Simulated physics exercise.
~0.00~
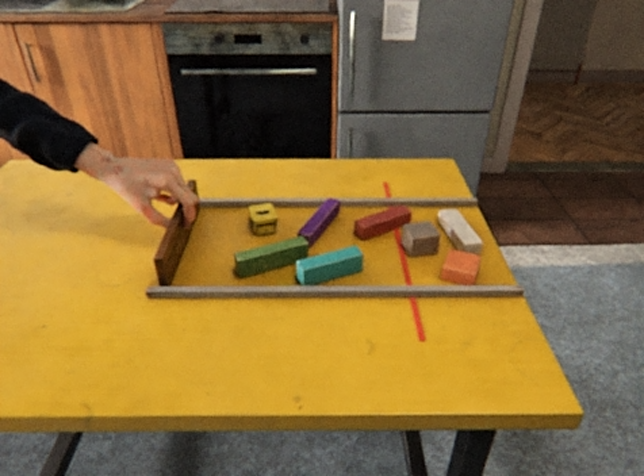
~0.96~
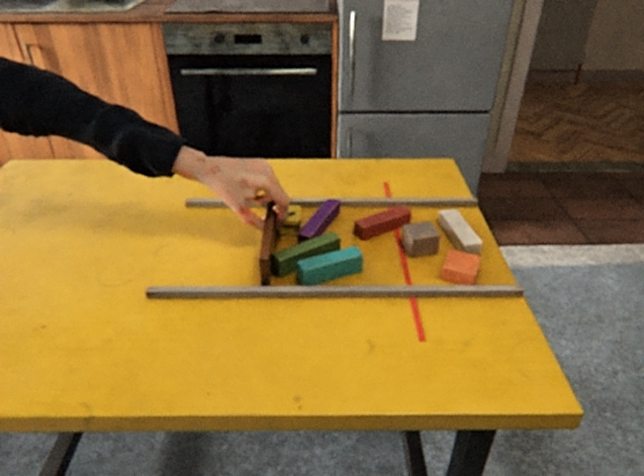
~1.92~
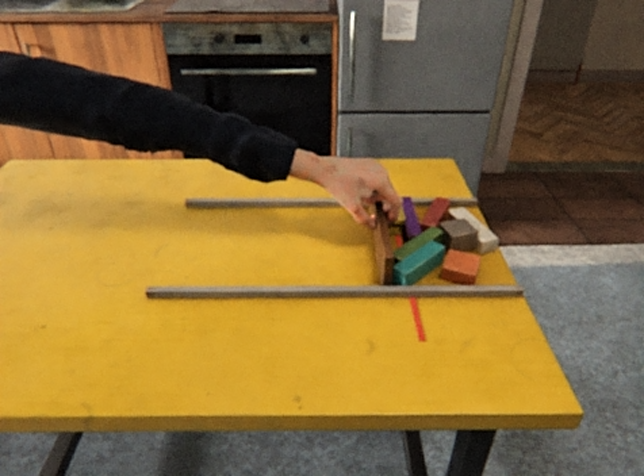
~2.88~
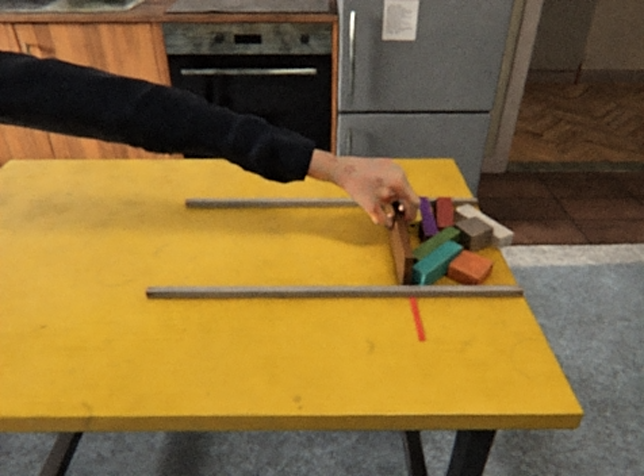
A bright yellow table stands in a kitchen, seen from the front and slightly above, with an oven and grey fridge behind it. On top, between two thin grey rails, lie eight coloured blocks, with yellow, green, purple and turquoise ones nearer the left and red, grey, white and orange ones around a red tape line at right. A hand in a dark sleeve holds a brown board upright at the left and slides it right, reaching the yellow and green pieces first. The board gathers the blocks into a tight cluster and stops near the tape, with all the pieces still on the table.
